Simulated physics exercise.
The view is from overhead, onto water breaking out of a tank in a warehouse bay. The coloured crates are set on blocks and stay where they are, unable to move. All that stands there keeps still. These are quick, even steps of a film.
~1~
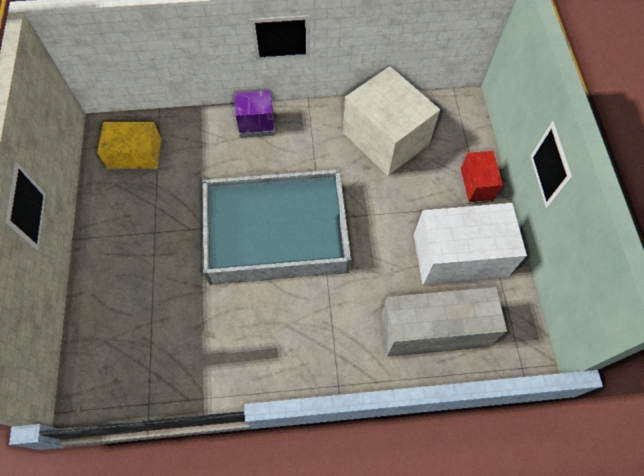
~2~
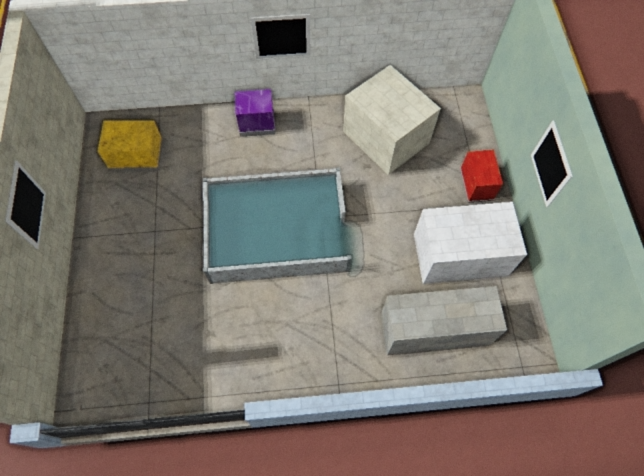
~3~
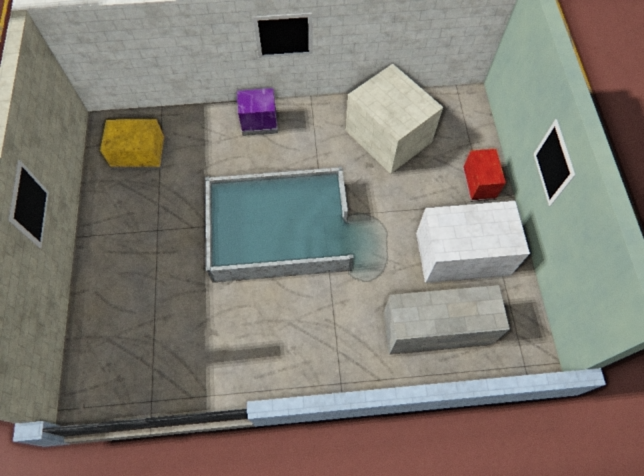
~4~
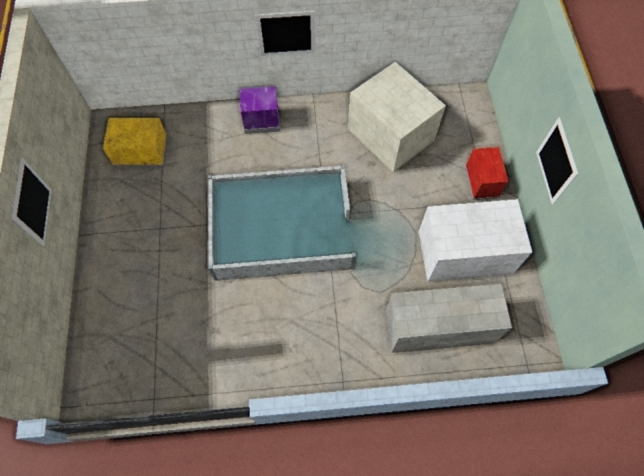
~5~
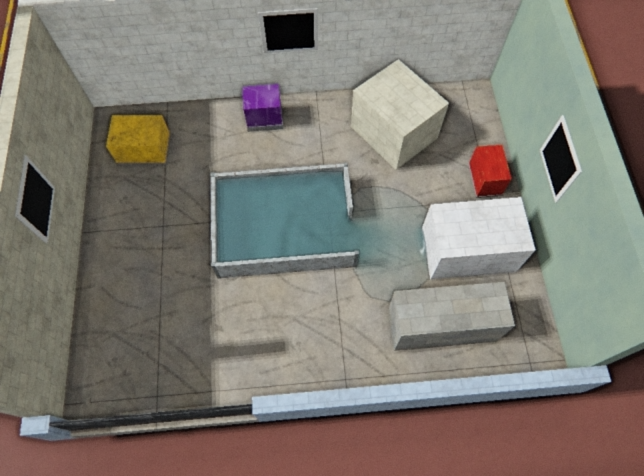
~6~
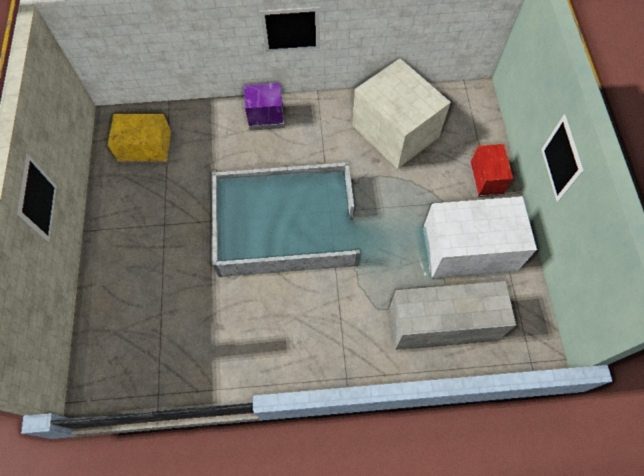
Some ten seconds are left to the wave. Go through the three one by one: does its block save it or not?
The yellow crate avoids any dampness from the water, the purple crate avoids any dampness from the water, the red crate gets dampened by the water.
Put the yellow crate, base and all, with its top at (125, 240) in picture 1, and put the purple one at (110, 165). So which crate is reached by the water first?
The red crate.
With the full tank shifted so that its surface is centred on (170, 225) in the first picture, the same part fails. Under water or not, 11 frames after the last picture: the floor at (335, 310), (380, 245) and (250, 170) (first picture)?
Submerged, submerged, untouched.
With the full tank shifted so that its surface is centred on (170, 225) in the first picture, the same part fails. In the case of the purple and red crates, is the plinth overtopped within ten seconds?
Result: Purple crate avoids it; red crate is inundated.
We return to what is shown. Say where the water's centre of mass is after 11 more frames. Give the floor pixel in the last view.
I'd say near (334, 229).
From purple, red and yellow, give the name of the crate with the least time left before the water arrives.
That one is the red crate.
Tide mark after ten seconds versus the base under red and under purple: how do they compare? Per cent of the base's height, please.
390 %, then 40 %.
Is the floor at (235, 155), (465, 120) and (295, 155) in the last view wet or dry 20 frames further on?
Point one left clear, point two sodden, point three left clear.
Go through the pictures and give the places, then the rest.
In the first frame, still water in the water tank at (275, 221).
In the second frame, water pours out at (343, 244) and has run to (357, 271).
In the third frame, the front is at (381, 230), out from the gap at (346, 243).
In the fourth frame, water pours out at (348, 242) and has run to (411, 233).
In the fifth frame, water pours out at (351, 240) and has run to a hidden place.
In the sixth frame, water pours out at (352, 238) and has run to a hidden place.
A moment on, water covers 10 % of the floor; the yellow crate not reached, the purple crate not reached, the red crate water round its plinth.
Next, water covers 20 % of the floor; the yellow crate not reached, the purple crate not reached, the red crate water round its plinth.
Then, water covers 35 % of the floor; the yellow crate not reached, the purple crate not reached, the red crate water round its plinth.
Later, water covers 55 % of the floor; the yellow crate not reached, the purple crate water round its plinth, the red crate water round its plinth.
In the end, water covers 80 % of the floor; the yellow crate stayed above the water, the purple crate stayed above the water, the red crate was topped.
